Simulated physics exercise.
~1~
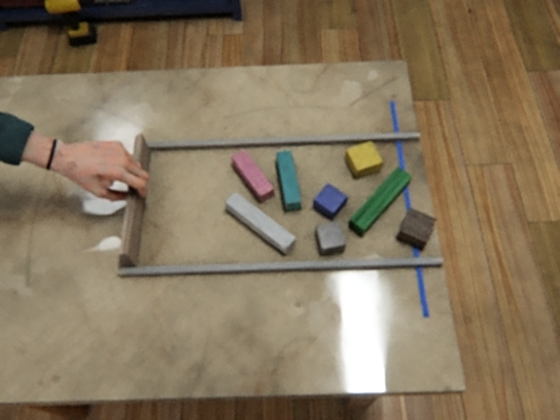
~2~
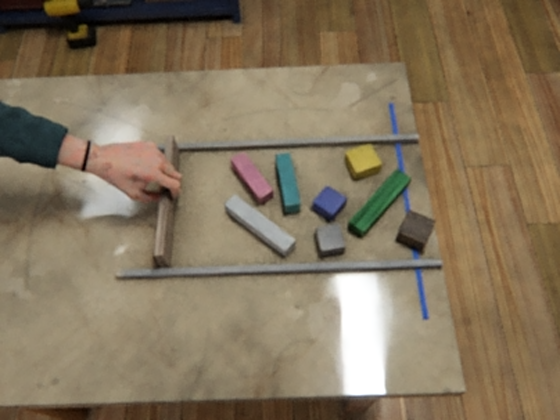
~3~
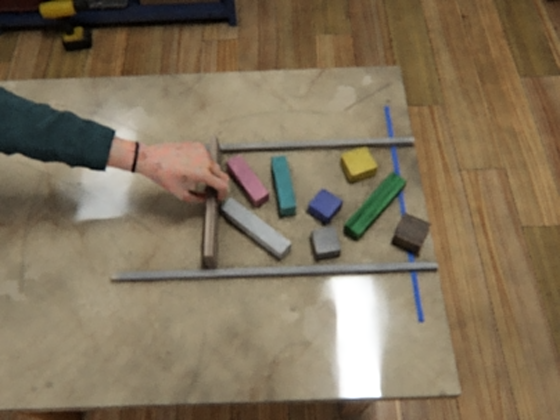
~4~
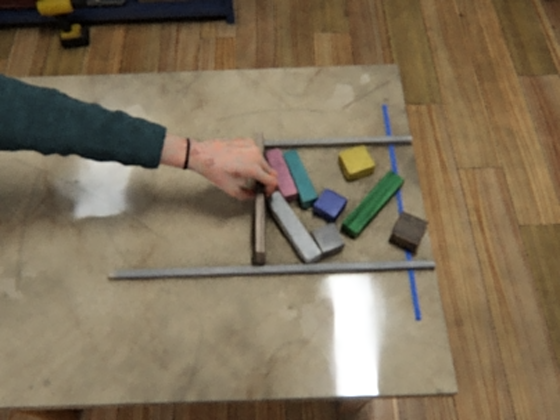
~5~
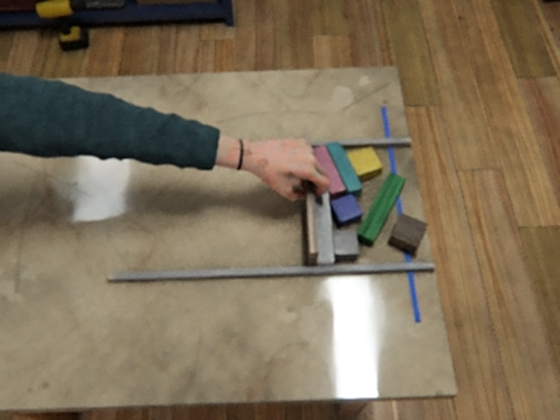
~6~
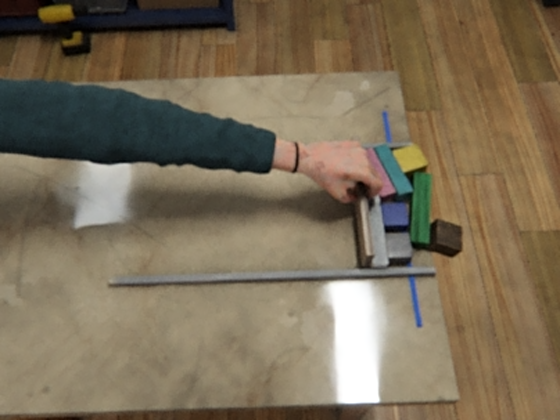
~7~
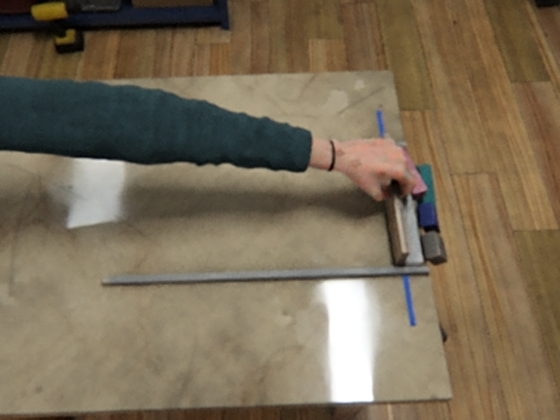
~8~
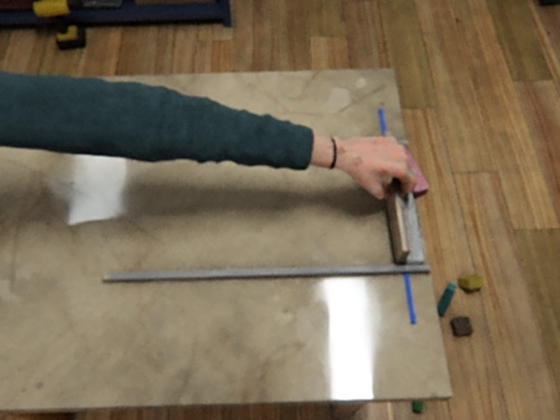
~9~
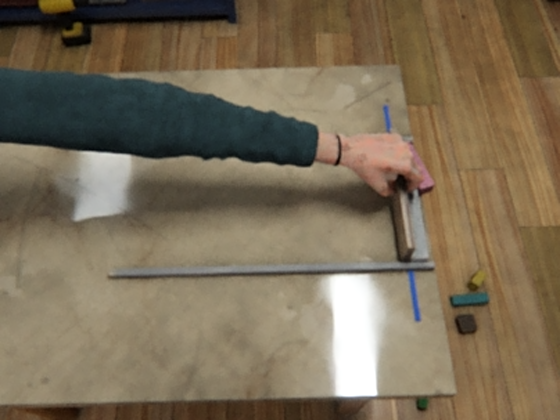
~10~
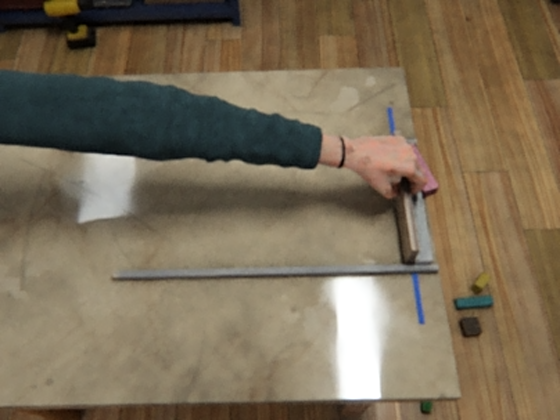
A hand in a dark green sleeve holds an upright wooden board at the left of two grey rails on a stone-like tabletop, seen from above with a wooden floor around it. Between the rails lie eight sticks and blocks in pink, turquoise, white, blue, grey, yellow, green and black, near a blue tape line at right. The hand slides the board rightward, gathering the pieces into a tight cluster and pushing them past the tape. Several tumble over the table's right edge. The board stops at the tape, with the pink and white bars still beside it and turquoise, yellow, black and green pieces on the floor.
